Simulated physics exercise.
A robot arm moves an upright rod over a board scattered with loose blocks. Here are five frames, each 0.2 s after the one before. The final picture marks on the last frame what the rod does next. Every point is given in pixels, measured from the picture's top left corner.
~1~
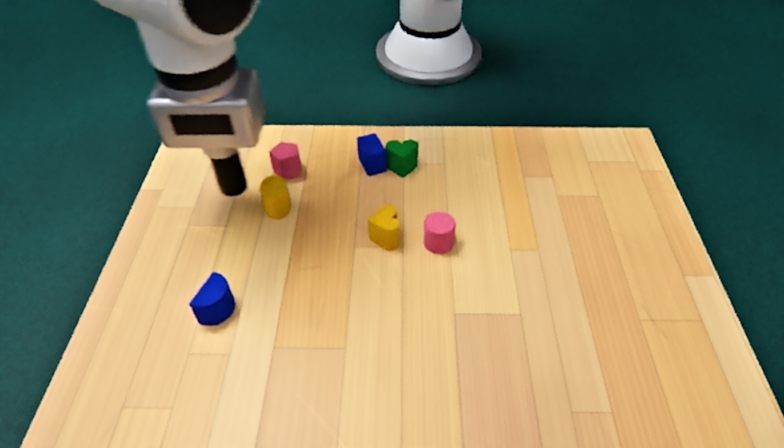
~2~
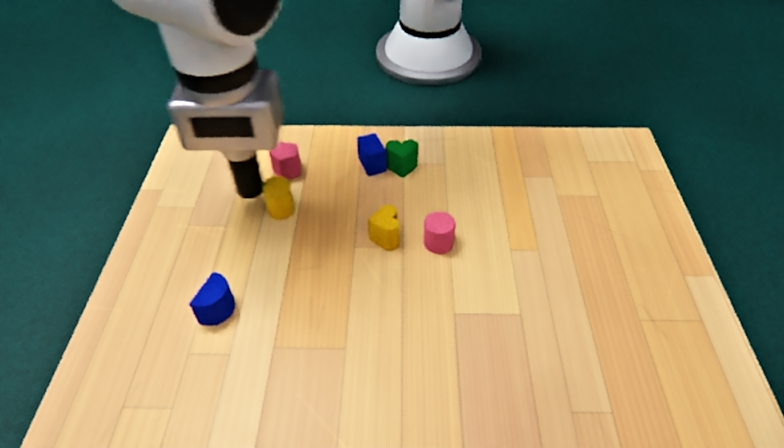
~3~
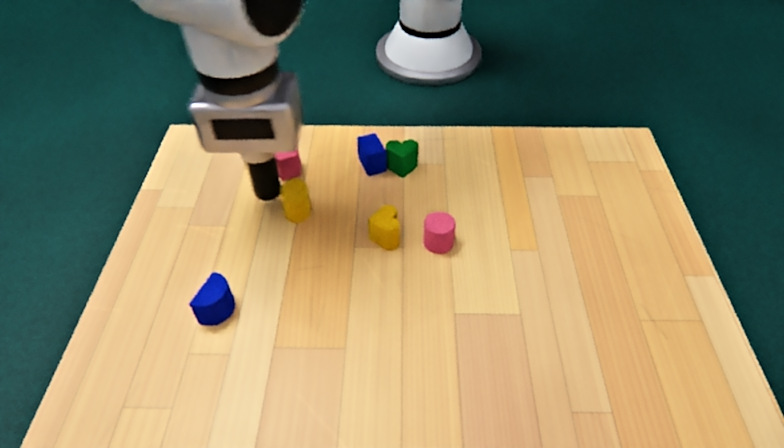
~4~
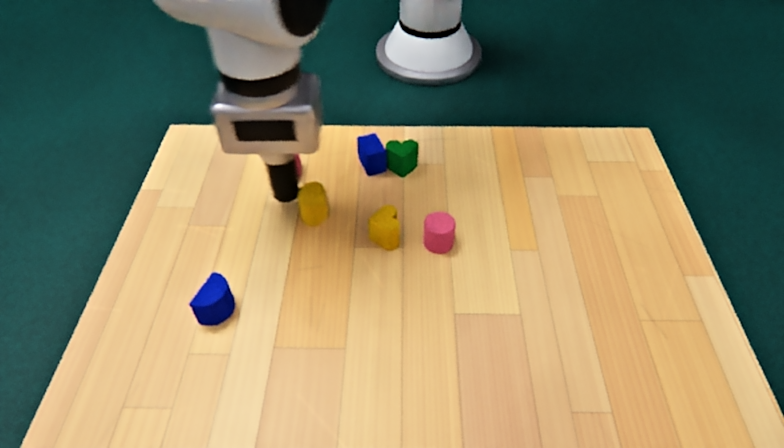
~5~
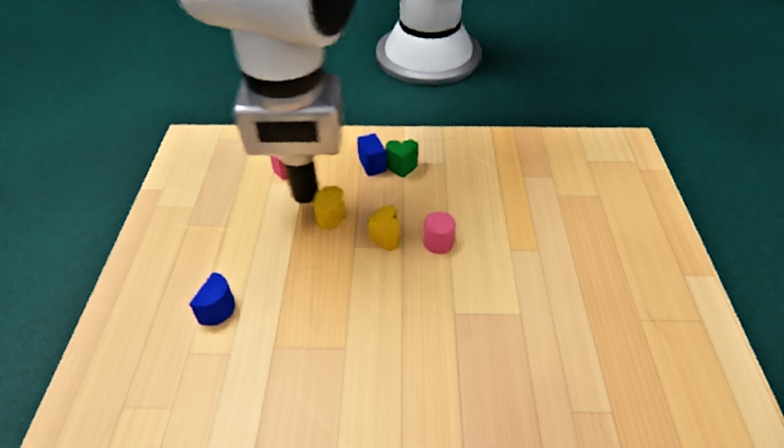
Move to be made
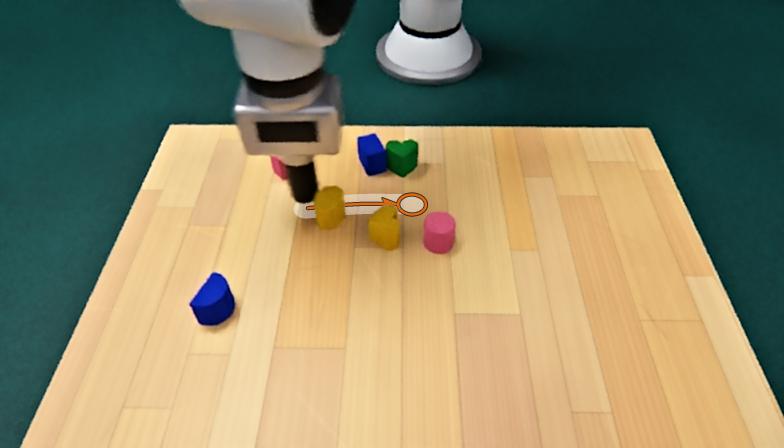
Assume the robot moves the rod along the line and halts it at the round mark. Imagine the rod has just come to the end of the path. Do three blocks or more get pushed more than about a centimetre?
No, that is not how it ends up.
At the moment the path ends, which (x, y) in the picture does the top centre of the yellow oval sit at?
At (365, 204).
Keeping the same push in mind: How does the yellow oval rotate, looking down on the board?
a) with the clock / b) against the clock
a: With the clock.
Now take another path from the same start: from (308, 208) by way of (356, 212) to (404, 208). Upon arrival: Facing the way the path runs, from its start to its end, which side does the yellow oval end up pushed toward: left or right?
Gets pushed right.
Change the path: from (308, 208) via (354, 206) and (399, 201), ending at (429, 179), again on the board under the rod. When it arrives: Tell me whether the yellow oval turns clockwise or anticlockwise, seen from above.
It ends up turned clockwise.
The line goes from (308, 208) via (360, 204), ending at (412, 204).
What follows on the original path. One third of the way, rod at (342, 192); yellow oval at (355, 202), turned 65° clockwise.
Two thirds of the way, rod at (378, 191); yellow oval at (365, 204), turned 95° clockwise; yellow heart at (388, 219).
At the end, rod at (412, 191); yellow oval at (365, 204), turned 95° clockwise; yellow heart at (388, 219); green heart unmoved.
